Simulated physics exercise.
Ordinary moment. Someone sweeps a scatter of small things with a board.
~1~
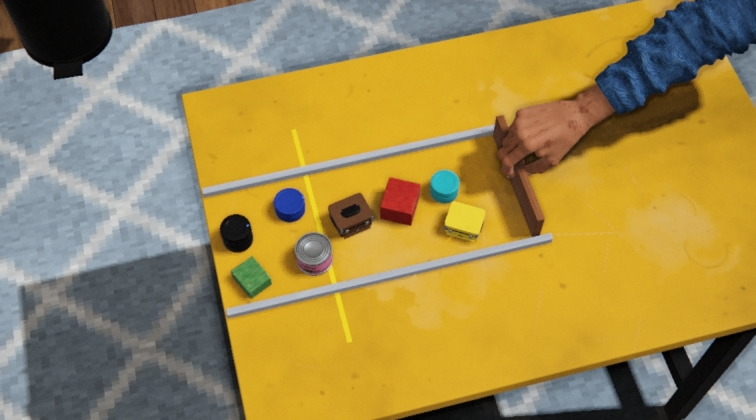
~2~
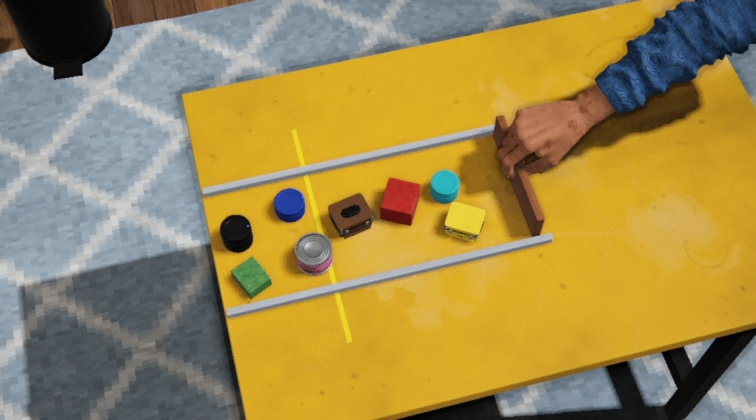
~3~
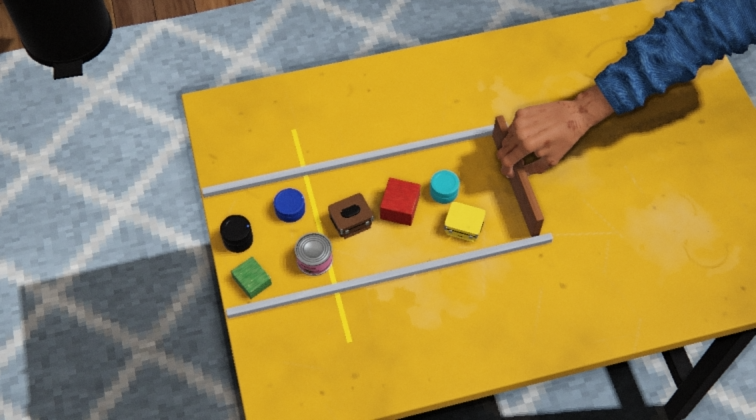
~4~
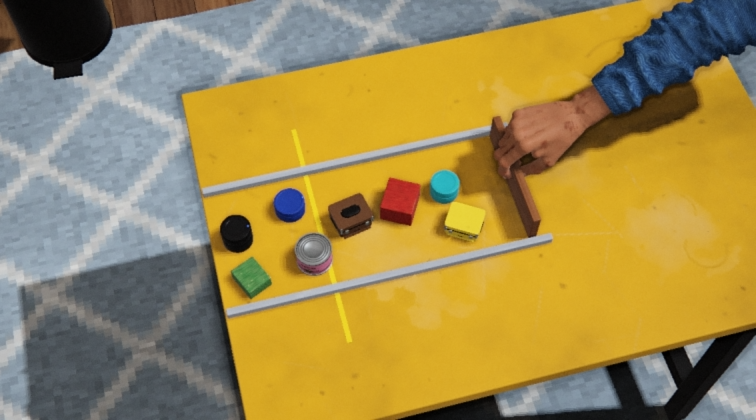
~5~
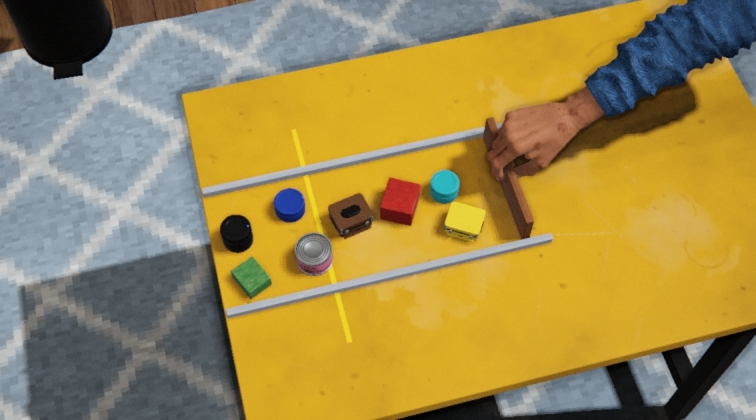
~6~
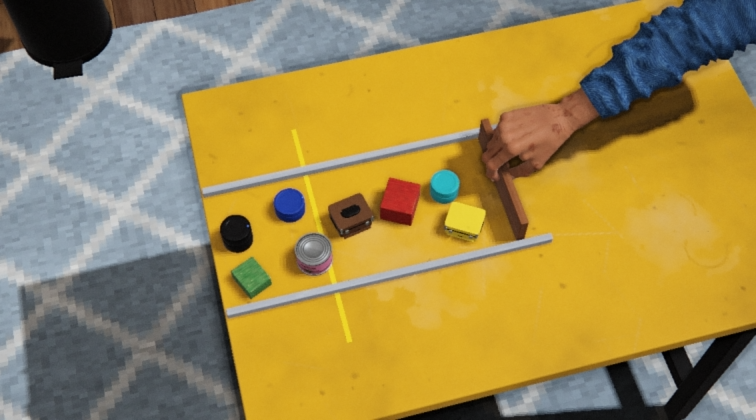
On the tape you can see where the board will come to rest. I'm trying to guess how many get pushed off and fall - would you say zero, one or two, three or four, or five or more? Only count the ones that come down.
The number that tumble down is nil.
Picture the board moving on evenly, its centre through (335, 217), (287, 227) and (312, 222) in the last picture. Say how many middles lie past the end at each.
First 0, then 1, then 0.
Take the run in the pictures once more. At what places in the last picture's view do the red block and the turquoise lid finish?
The first near (294, 220), the second near (296, 191).
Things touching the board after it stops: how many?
The figure is 3.
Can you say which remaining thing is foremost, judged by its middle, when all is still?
Answer: The green block.
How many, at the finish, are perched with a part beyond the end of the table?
The number would be 1.
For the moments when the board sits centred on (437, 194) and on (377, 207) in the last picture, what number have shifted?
The first count is 3, and then it's 5.
Early on, none off yet; black lid at rest near (237, 234); green block at rest near (251, 278); blue lid at rest near (290, 205).
Finally, the number that fall off is zero.
